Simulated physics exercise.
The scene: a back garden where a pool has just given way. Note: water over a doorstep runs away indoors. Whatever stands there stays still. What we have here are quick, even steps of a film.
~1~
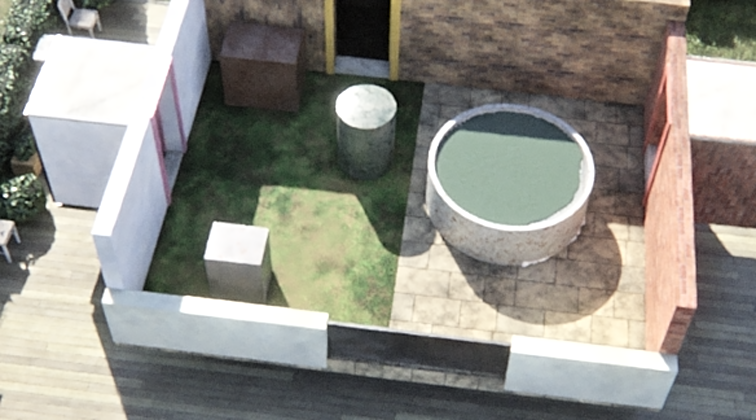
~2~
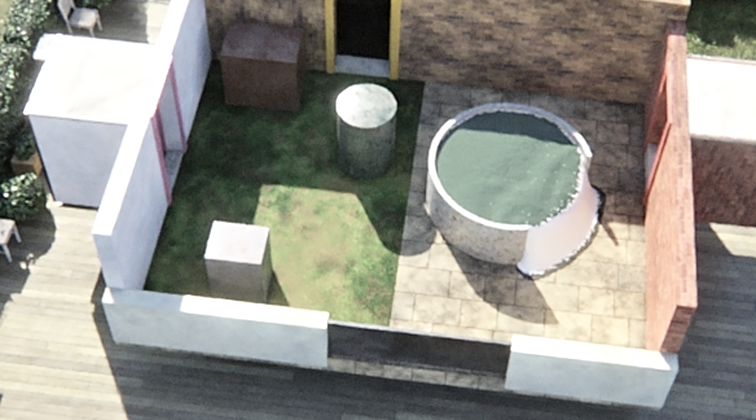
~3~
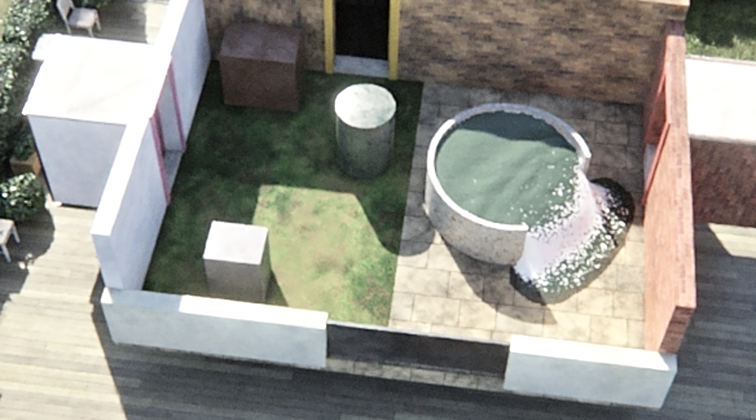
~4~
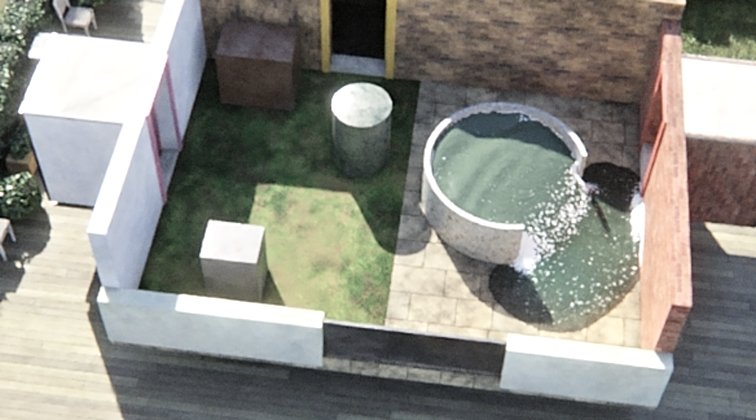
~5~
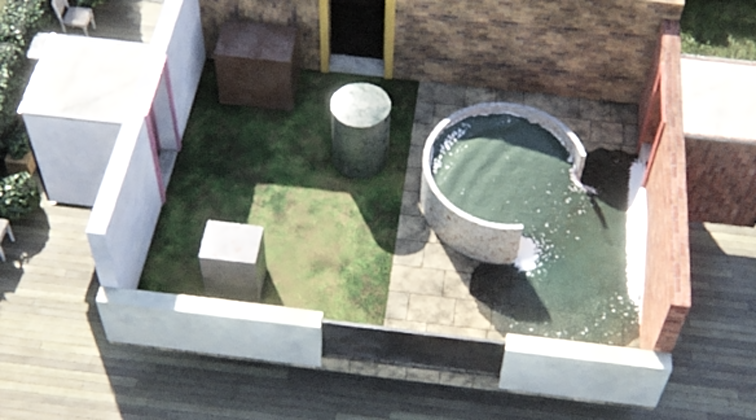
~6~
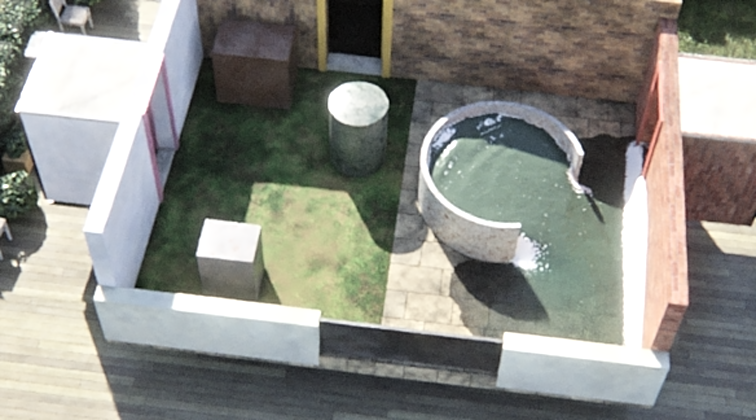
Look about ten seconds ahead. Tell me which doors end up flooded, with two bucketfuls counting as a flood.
At the end, the red door will receive two buckets or fewer. The yellow door will receive two buckets or fewer. The pink door will receive over two buckets.
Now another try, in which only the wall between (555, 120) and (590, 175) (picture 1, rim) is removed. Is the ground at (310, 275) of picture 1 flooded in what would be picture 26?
It would be parched.
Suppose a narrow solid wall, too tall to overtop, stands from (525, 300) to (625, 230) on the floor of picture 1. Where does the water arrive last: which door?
It's the pink one.
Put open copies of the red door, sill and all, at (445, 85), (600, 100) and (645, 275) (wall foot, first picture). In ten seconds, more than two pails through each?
Taken in sequence, they go: Not exceeded, not exceeded, exceeded.
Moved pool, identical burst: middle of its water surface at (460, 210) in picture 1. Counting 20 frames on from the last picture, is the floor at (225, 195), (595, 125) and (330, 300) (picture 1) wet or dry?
I'd call them still dry, watered and watered, in the order asked.
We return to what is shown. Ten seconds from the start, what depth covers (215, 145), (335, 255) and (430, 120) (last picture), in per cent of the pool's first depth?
In order: Roughly 16, 14 and 10 in a hundred.
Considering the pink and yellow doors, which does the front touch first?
First comes the yellow one.
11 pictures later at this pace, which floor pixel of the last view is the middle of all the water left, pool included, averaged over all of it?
Near (544, 250).
A moment on, water covers 20 % of the floor; the red door under two buckets in, the yellow door not reached, the pink door not reached.
Next, water covers 35 % of the floor; the red door under two buckets in, the yellow door not reached, the pink door not reached.
Then, water covers 70 % of the floor; the red door under two buckets in, the yellow door wet at the sill, nothing in, the pink door not reached.
Later, water covers 95 % of the floor; the red door under two buckets in, the yellow door wet at the sill, nothing in, the pink door under two buckets in.
In the end, water covers 100 % of the floor; the red door under two buckets in, the yellow door wet at the sill, nothing in, the pink door over two buckets in.
